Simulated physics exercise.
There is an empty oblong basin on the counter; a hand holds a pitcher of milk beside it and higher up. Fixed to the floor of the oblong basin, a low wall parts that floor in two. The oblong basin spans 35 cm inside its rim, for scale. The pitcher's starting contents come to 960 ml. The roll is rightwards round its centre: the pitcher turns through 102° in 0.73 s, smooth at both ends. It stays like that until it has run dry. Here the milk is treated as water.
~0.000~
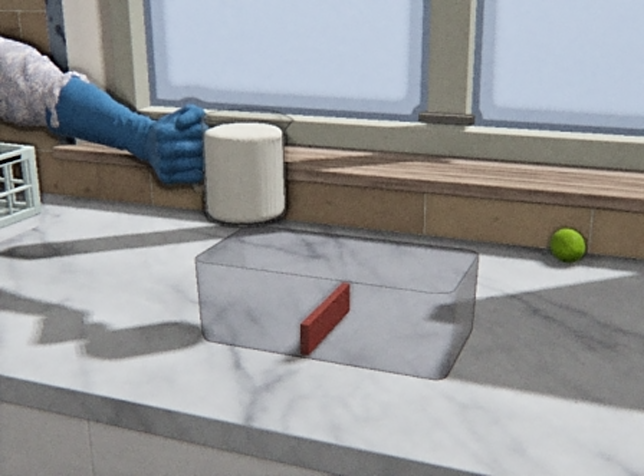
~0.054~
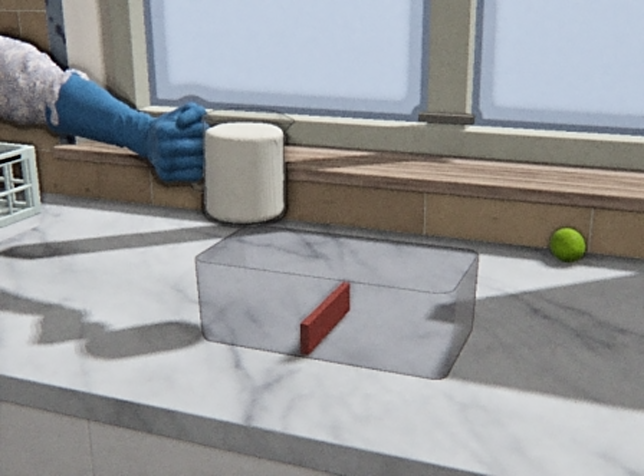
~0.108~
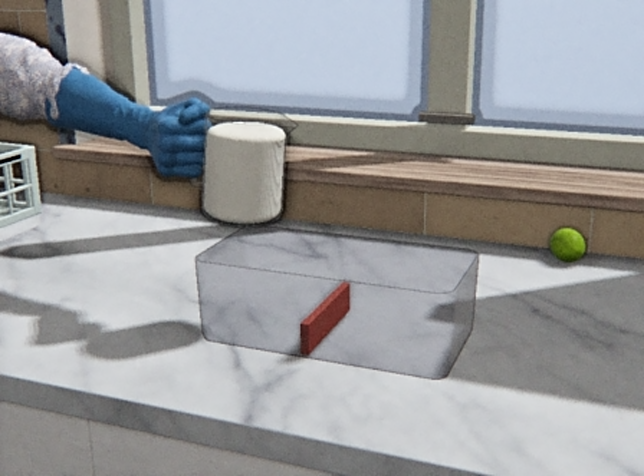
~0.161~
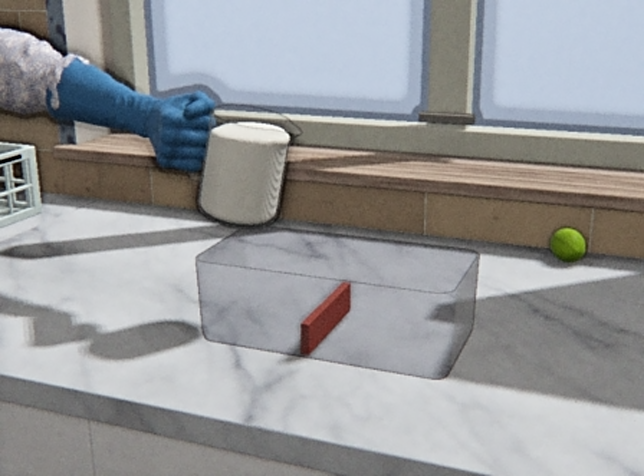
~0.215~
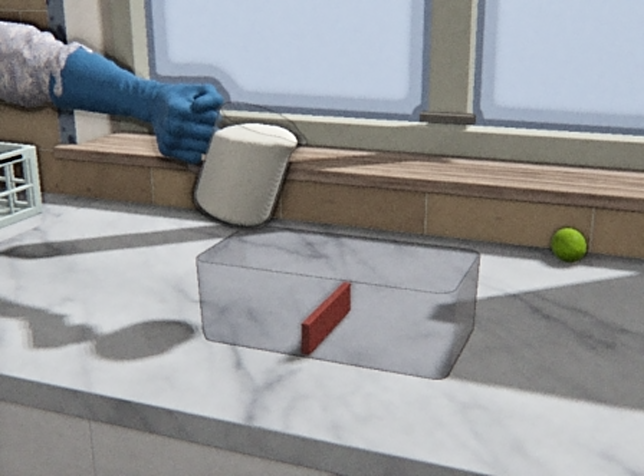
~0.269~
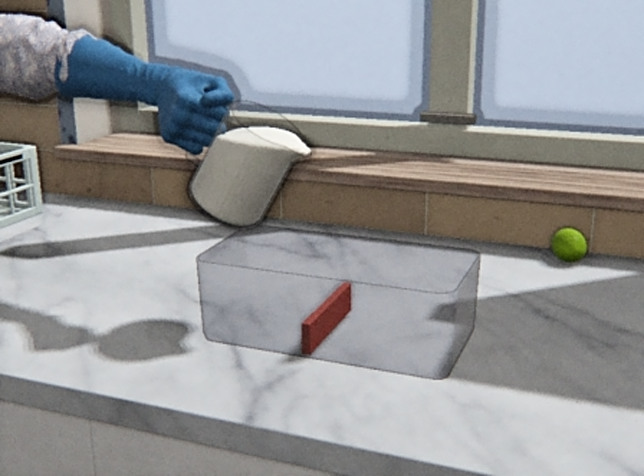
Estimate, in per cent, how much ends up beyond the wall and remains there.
Roughly 81 % ends up beyond the wall.
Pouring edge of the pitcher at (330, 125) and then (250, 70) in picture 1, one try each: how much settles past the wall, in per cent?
About 95 %, then about 20 %.
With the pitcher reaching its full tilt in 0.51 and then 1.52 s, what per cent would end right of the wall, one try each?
I'd expect close to 80 per cent and then close to 80 per cent.
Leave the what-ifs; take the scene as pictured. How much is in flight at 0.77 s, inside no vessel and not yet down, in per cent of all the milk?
About 14 per cent.
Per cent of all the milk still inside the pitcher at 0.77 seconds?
I'd estimate some 24 per cent.
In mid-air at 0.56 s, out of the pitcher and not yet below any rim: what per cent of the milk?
At that moment, about 18 percent.
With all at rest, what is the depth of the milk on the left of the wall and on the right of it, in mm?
On the left it stands about 8 mm, on the right about 26 mm.
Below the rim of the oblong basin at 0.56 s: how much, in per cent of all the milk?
Near 16 in a hundred.
After 0.56 s the tilt is 88° and 68 per cent is still to pour, 0 is left of the wall and 15 right of it.
After 0.77 s the tilt is 102° and 25 per cent is still to pour, 7 is left of the wall and 56 right of it.
After 0.99 s the tilt is 102° and 7 per cent is still to pour, 11 is left of the wall and 79 right of it.
After 1.23 s the tilt is 102° and 1 per cent is still to pour, 16 is left of the wall and 81 right of it.
In the end 18 per cent lies left of the wall, 81 right of it and 1 outside.
